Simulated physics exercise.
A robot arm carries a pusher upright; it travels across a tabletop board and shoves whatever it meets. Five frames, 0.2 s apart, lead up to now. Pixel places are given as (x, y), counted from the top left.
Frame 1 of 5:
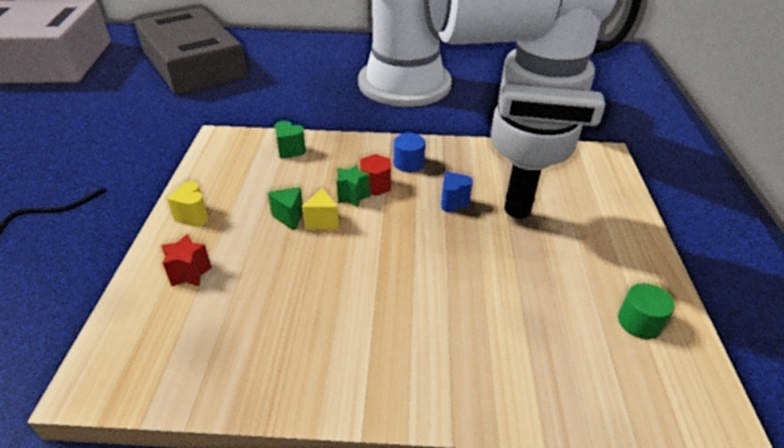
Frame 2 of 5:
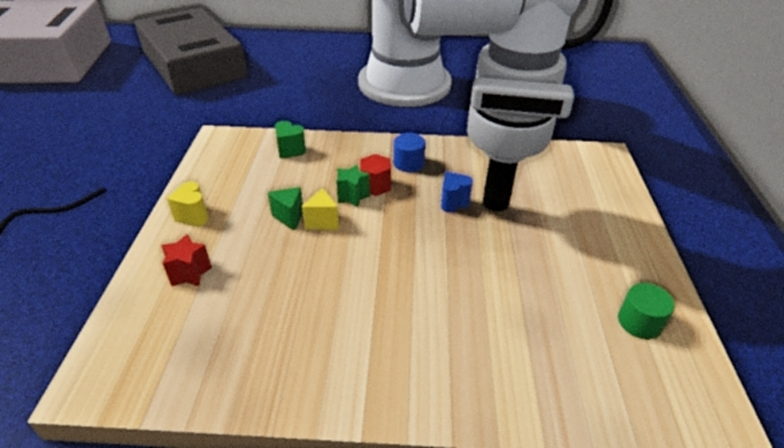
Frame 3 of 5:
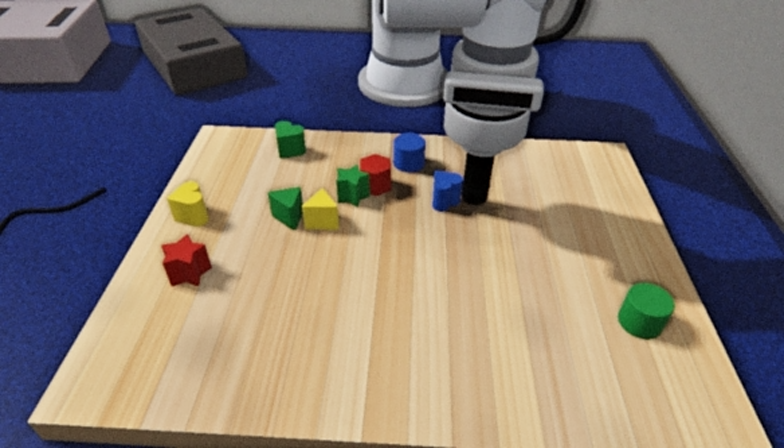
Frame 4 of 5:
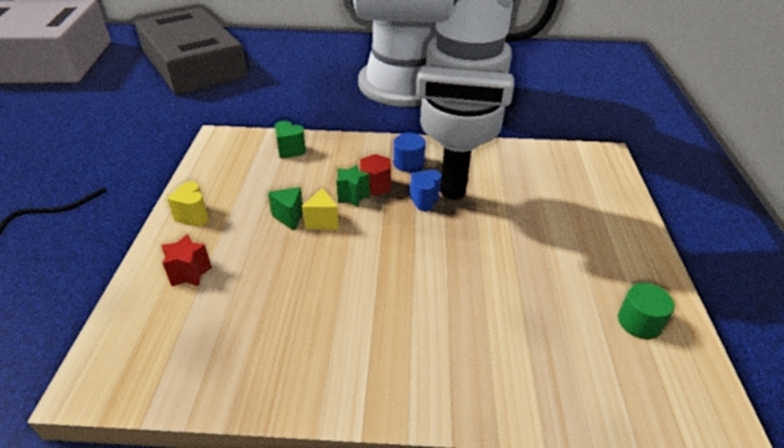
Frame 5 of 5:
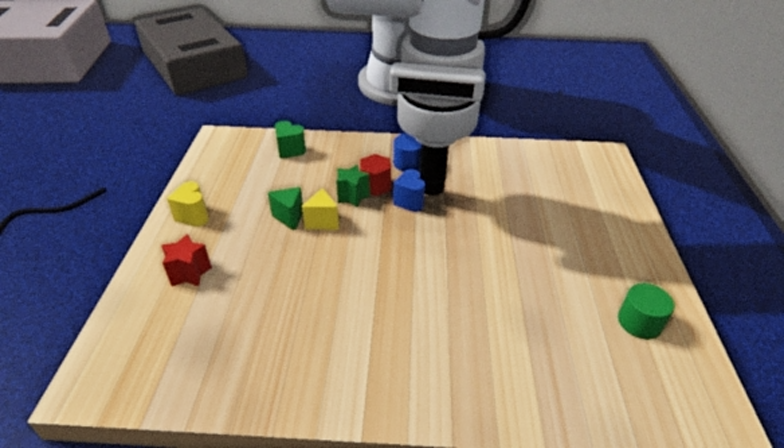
A grey-white robot arm with a black pusher stands at the far side of a pale wooden board on a blue surface, seen from above the near side by a still camera. Green, red, yellow and blue blocks lie mostly left and centre, a green cylinder at right. The arm moves left, meets the blue heart block and pushes it a short way left while the others stay still.
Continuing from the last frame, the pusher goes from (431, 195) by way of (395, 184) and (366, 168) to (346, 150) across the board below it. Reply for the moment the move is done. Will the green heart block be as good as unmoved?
Yes.
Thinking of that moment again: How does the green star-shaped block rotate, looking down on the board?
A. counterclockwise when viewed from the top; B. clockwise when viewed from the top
Letter A.
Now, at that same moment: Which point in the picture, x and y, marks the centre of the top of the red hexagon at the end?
My estimate: (345, 158).
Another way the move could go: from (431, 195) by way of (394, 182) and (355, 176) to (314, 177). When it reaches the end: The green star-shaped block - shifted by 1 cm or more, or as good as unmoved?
When the path is over, the green star-shaped block has left its spot.
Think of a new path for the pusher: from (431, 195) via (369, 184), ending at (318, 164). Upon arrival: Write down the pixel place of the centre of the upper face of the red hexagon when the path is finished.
It ends at (303, 130).
On the path given first. One third of the way, pusher at (394, 177); green star-shaped block at (347, 174), turned 15° anticlockwise; red hexagon at (366, 161); blue heart block at (400, 179), turned 55° anticlockwise.
Two thirds of the way, pusher at (366, 161); green star-shaped block at (341, 175), turned 40° anticlockwise; red hexagon at (345, 158), turned 45° anticlockwise; blue heart block at (400, 179), turned 55° anticlockwise.
At the end, pusher at (345, 143); green heart block still; green star-shaped block at (341, 175), turned 40° anticlockwise; red hexagon at (345, 158), turned 45° anticlockwise; blue circular block still; blue heart block at (400, 179), turned 55° anticlockwise.
